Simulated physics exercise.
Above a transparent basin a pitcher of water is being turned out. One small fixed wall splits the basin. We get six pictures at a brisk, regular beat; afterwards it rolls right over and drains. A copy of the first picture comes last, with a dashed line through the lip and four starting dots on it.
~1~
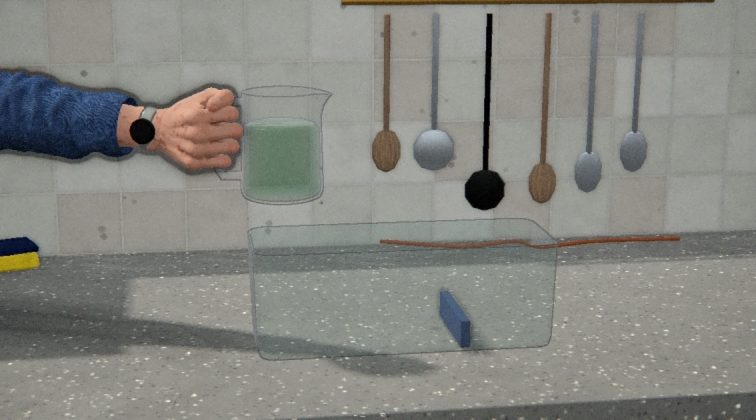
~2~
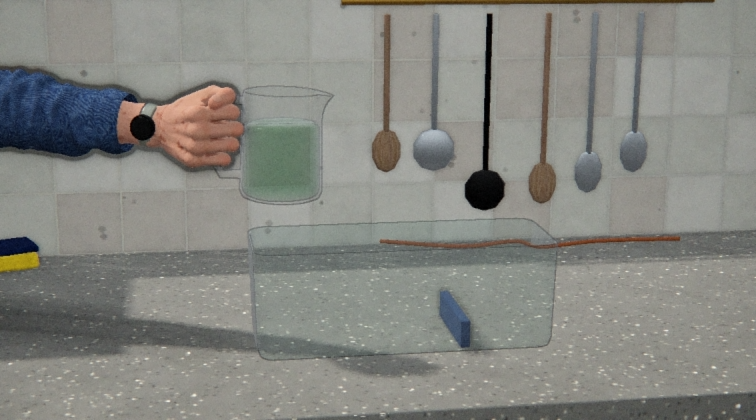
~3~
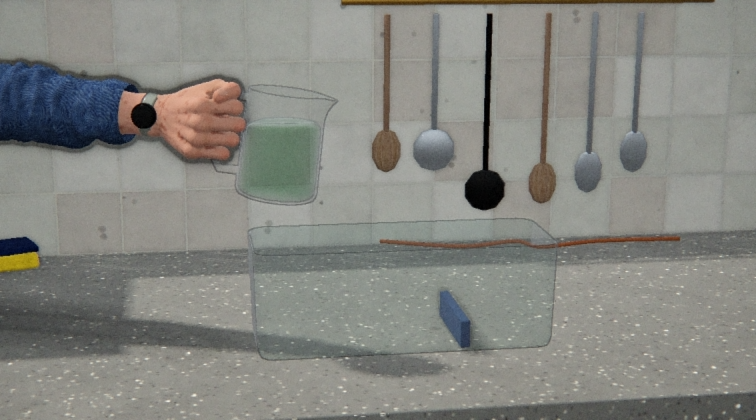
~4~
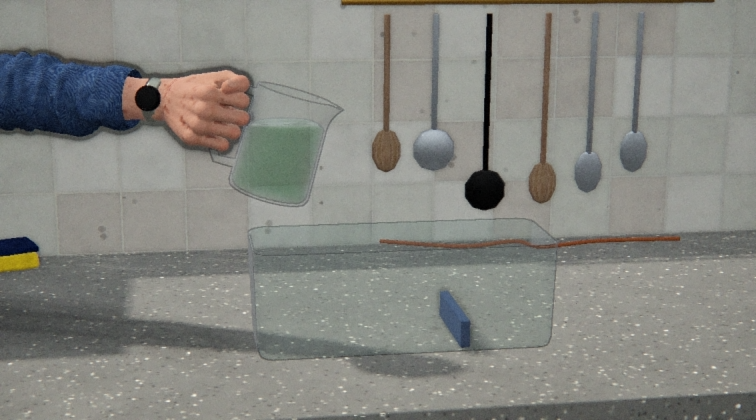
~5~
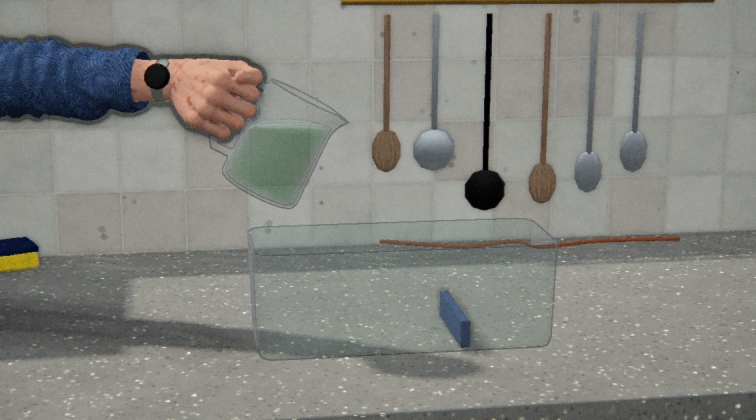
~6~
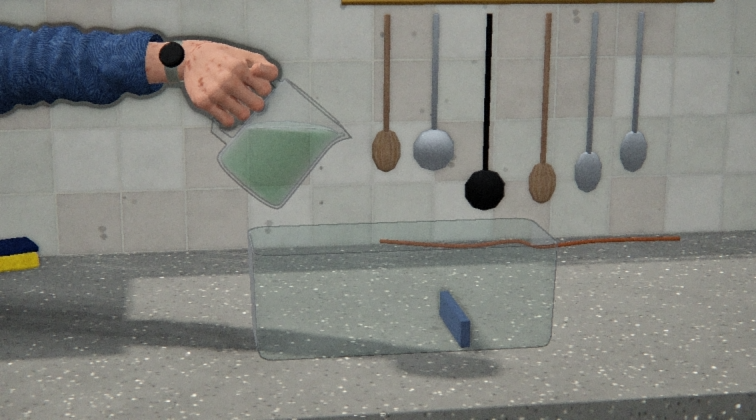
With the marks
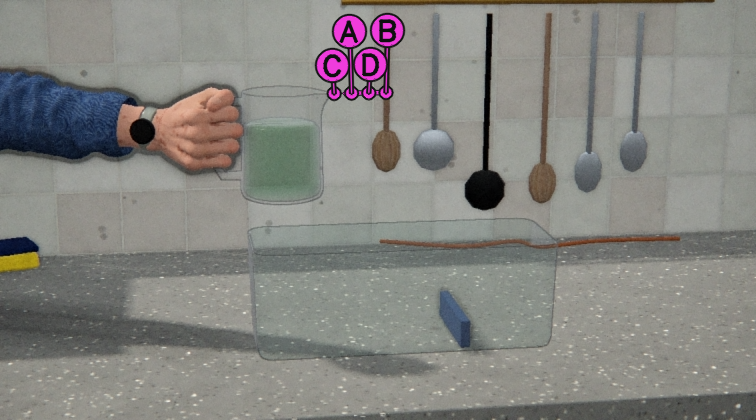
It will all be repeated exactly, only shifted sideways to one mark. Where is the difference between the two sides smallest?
Best: B.
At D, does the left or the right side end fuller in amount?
More ends on the left.
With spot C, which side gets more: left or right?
More ends on the left.
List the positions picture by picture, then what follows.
Upright, lip at (331, 93); basin from (257, 359) to (551, 345); top of the wall at (455, 305); nothing has left yet.
Upright, lip at (332, 95); nothing has left yet.
Tipped about 8°, lip at (337, 100); nothing has left yet.
Tipped about 16°, lip at (343, 109); nothing has left yet.
Tipped about 28°, lip at (348, 121); nothing has left yet.
Tipped about 41°, lip at (351, 136); nothing has left yet.
On the marked copy, A at (351, 93); B at (386, 92); C at (334, 93); D at (368, 92).
With A, about 90 % ends left of the wall and 7 % right of it; 3 % is lost outside.
With B, about 53 % ends left of the wall and 44 % right of it.
With C, about 89 % ends left of the wall and 8 % right of it.
With D, about 88 % ends left of the wall and 9 % right of it; 3 % is lost outside.
